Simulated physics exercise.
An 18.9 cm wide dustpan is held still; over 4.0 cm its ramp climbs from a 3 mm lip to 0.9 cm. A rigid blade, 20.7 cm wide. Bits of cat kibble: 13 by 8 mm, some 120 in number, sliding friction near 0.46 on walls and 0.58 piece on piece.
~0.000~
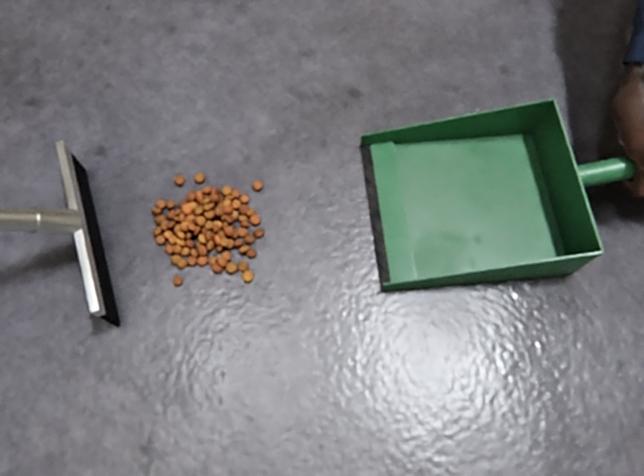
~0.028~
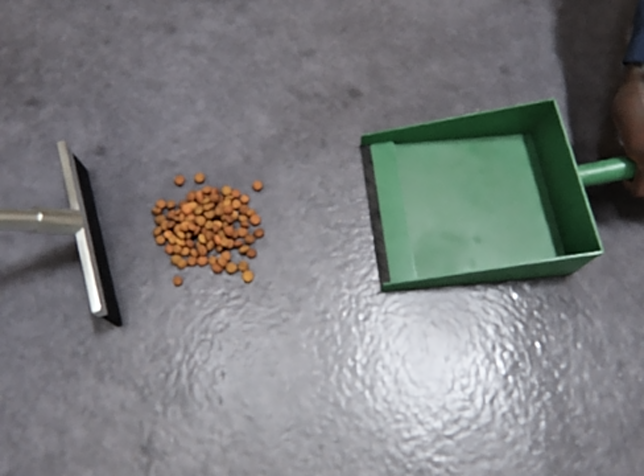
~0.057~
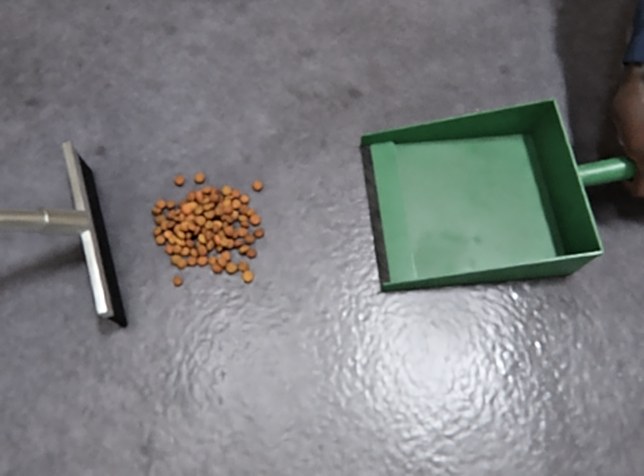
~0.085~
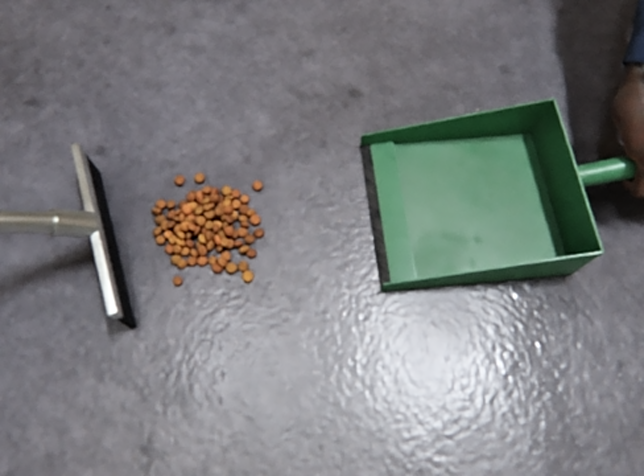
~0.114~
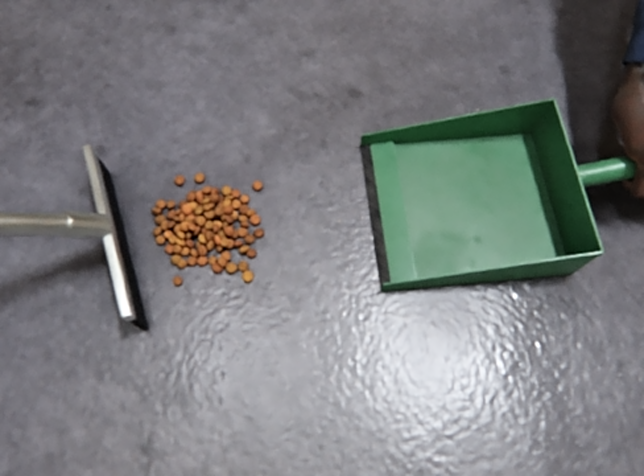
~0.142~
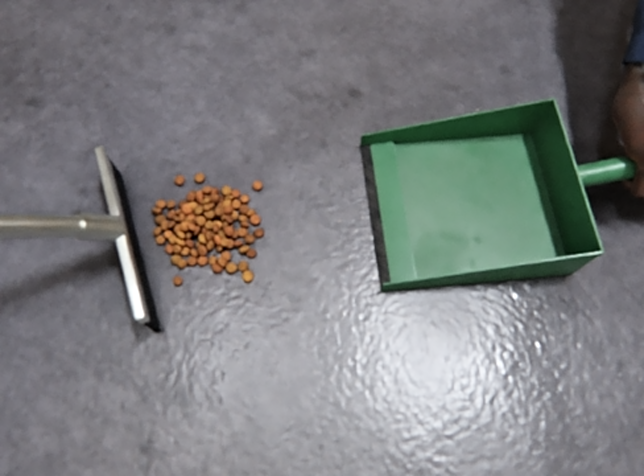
A squeegee-like blade slid a short way right across the gray floor toward a small pile of orange-brown kibble, which stayed put, while a hand at the right held a green dustpan still.
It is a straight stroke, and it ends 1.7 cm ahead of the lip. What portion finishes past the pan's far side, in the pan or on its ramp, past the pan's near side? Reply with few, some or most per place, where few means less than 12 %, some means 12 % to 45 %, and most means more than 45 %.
Far side = few, pan = few, near side = few.
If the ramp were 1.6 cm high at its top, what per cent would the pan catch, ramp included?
It would be roughly 0 percent.
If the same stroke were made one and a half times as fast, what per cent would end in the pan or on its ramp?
About 5 %.
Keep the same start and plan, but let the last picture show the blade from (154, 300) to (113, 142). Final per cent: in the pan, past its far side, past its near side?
Pan 20 % / far 15 % / near 0 %.
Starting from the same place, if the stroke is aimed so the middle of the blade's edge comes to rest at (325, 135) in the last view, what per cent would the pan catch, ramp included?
Close to 15 in a hundred.
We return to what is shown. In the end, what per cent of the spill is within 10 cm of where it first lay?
Near 15 per cent.
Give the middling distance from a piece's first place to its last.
That distance is around 16 cm.
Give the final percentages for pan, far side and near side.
Far side 0 %, pan 0 %, near side 5 %.
Then, at 0.38 s, middle of the blade 16 cm from the lip; 0 % over the lip, far side 0 %, near side 0 %.
Then, at 0.54 s, middle of the blade 8 cm from the lip; 0 % over the lip, far side 0 %, near side 0 %.
Then, at 0.82 s, middle of the blade 4 cm from the lip; 0 % over the lip, far side 0 %, near side 5 %.
At rest (1.1 s), far side 0 %, pan 0 %, near side 5 %, in front of the lip or behind the blade 95 %.
